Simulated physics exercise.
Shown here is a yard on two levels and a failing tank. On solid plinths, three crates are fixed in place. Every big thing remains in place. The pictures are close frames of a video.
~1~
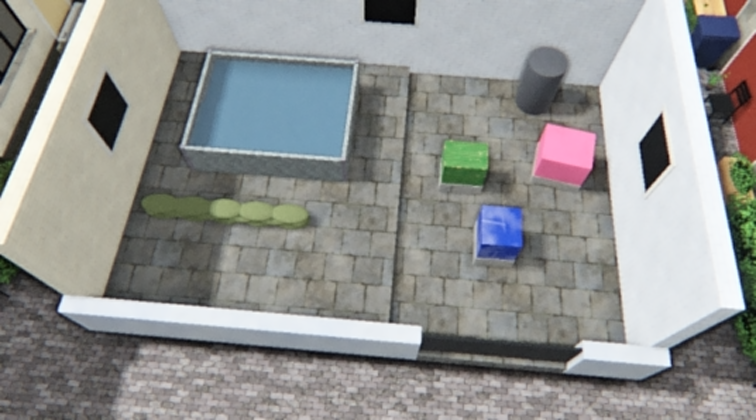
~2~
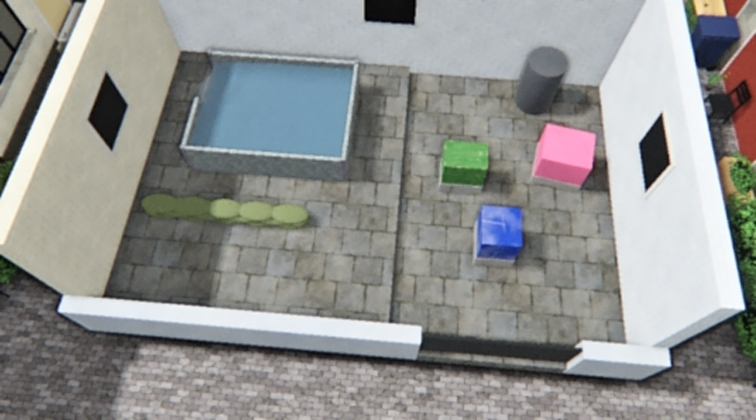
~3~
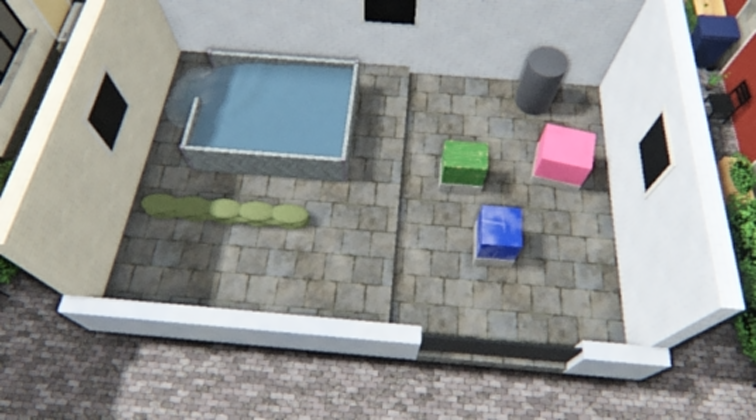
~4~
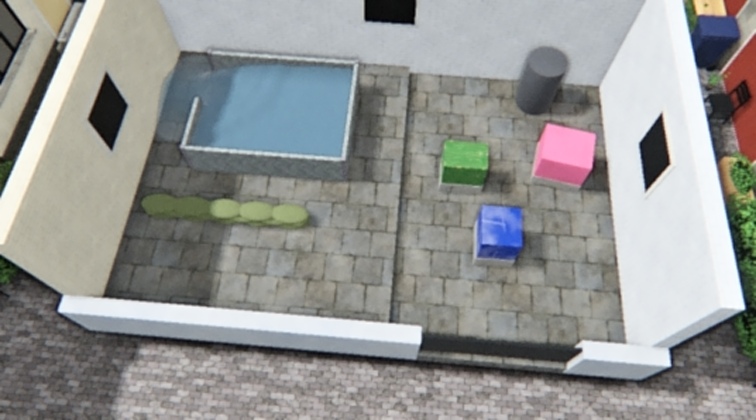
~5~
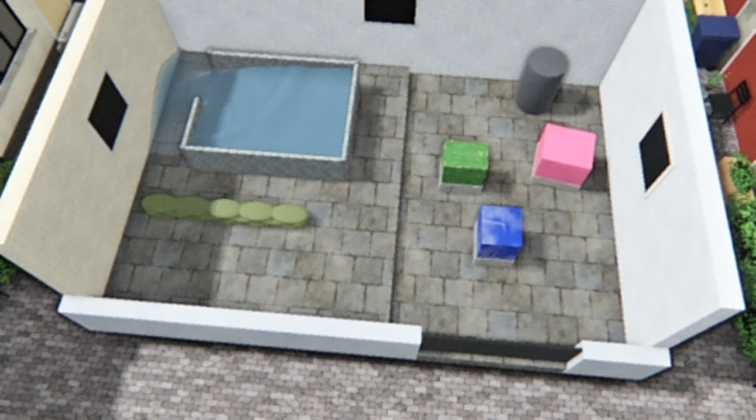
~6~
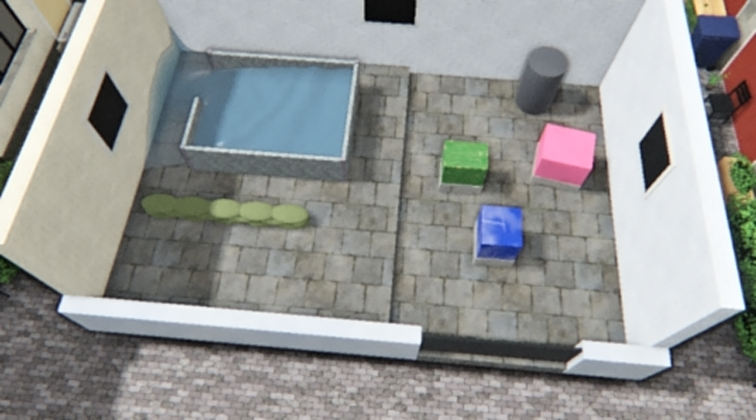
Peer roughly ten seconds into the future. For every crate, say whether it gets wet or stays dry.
Outcome: The pink crate remains untouched by water, the blue crate remains untouched by water, the green crate remains untouched by water.
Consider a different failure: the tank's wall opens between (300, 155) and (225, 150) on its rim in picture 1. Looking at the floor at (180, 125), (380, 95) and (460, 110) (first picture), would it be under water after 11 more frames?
First spot drenched, second unwetted, third unwetted.
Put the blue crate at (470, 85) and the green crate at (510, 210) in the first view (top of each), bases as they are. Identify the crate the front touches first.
Crate marked blue.
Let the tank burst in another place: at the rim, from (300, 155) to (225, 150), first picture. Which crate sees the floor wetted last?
The pink one.
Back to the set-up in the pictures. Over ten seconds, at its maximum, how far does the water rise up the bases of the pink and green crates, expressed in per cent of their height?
Taking them in the order asked, 70 percent and 40 percent.
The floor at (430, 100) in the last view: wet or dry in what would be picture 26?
That spot: Submerged.
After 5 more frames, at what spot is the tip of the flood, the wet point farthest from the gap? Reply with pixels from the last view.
Farthest reach: About (118, 252).
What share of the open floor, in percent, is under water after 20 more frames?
That's roughly 40 per cent.
A moment on, water covers 10 % of the floor; the pink crate not reached, the blue crate not reached, the green crate not reached.
Next, water covers 20 % of the floor; the pink crate not reached, the blue crate not reached, the green crate not reached.
Then, water covers 40 % of the floor; the pink crate water round its plinth, the blue crate not reached, the green crate not reached.
Later, water covers 85 % of the floor; the pink crate water round its plinth, the blue crate water round its plinth, the green crate water round its plinth.
In the end, water covers 95 % of the floor; the pink crate stayed above the water, the blue crate stayed above the water, the green crate stayed above the water.
